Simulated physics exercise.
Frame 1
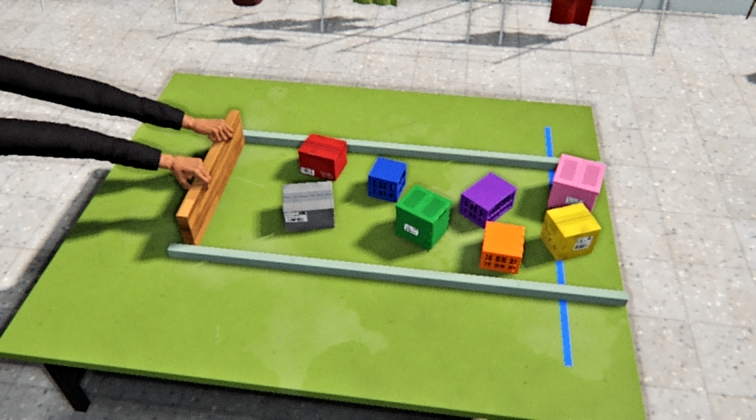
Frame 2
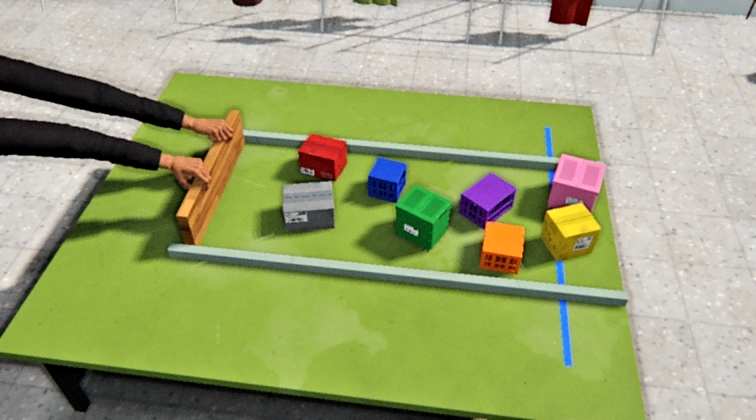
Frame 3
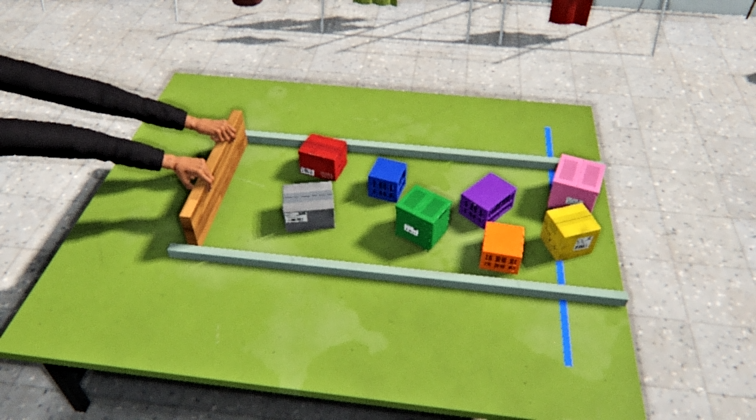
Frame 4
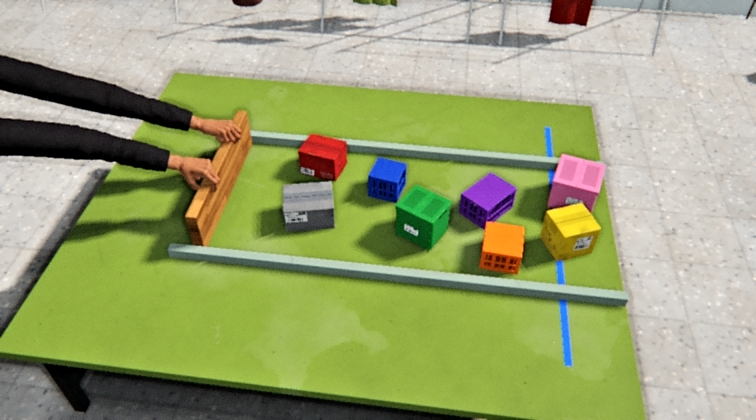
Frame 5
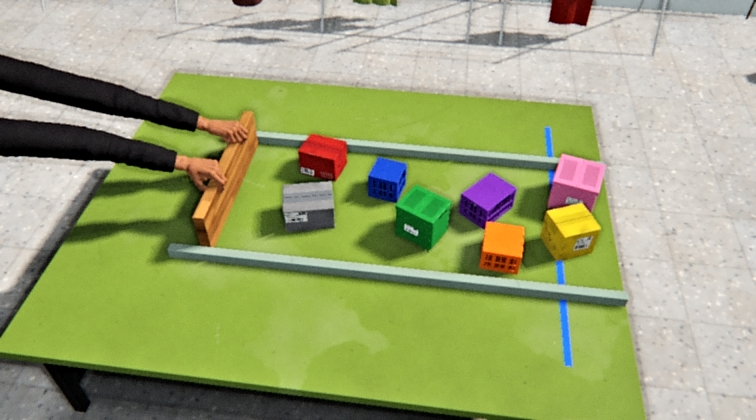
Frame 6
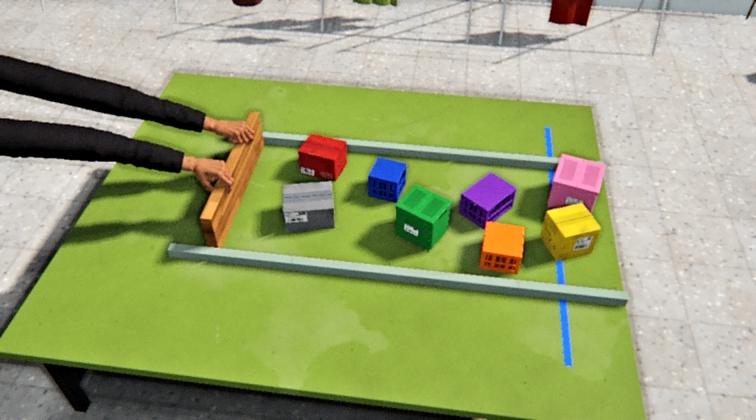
Two hands slid a wooden plank a short way to the right between two pale rails on a green table, while the colorful boxes ahead of it, some near a blue line, stayed still.
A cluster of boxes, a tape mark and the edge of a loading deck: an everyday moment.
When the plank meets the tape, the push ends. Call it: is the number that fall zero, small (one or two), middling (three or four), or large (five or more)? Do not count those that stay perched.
It is middling.
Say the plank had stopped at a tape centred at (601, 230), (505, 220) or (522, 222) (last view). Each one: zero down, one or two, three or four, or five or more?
Well, it comes out as five or over, just one or two and one to two, in that order.
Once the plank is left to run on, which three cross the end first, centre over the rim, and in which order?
Order: Yellow parcel, pink tote, green tote.
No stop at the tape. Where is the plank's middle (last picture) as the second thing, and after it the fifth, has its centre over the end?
Near (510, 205) and (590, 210).
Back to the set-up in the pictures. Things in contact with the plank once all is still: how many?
That makes 4.
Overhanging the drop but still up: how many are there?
Looks like 0 of them.
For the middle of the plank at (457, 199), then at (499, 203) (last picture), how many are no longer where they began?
One spot: 7. Other spot: 8.
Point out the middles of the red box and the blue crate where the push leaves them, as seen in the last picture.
In order, first (575, 177), then (574, 208).
Early on, none off yet; pink tote at rest near (576, 187); yellow parcel at rest near (570, 232); orange crate at rest near (502, 248).
Finally, the number that fall off is three or four; lost, green tote, purple crate, yellow parcel and pink tote.
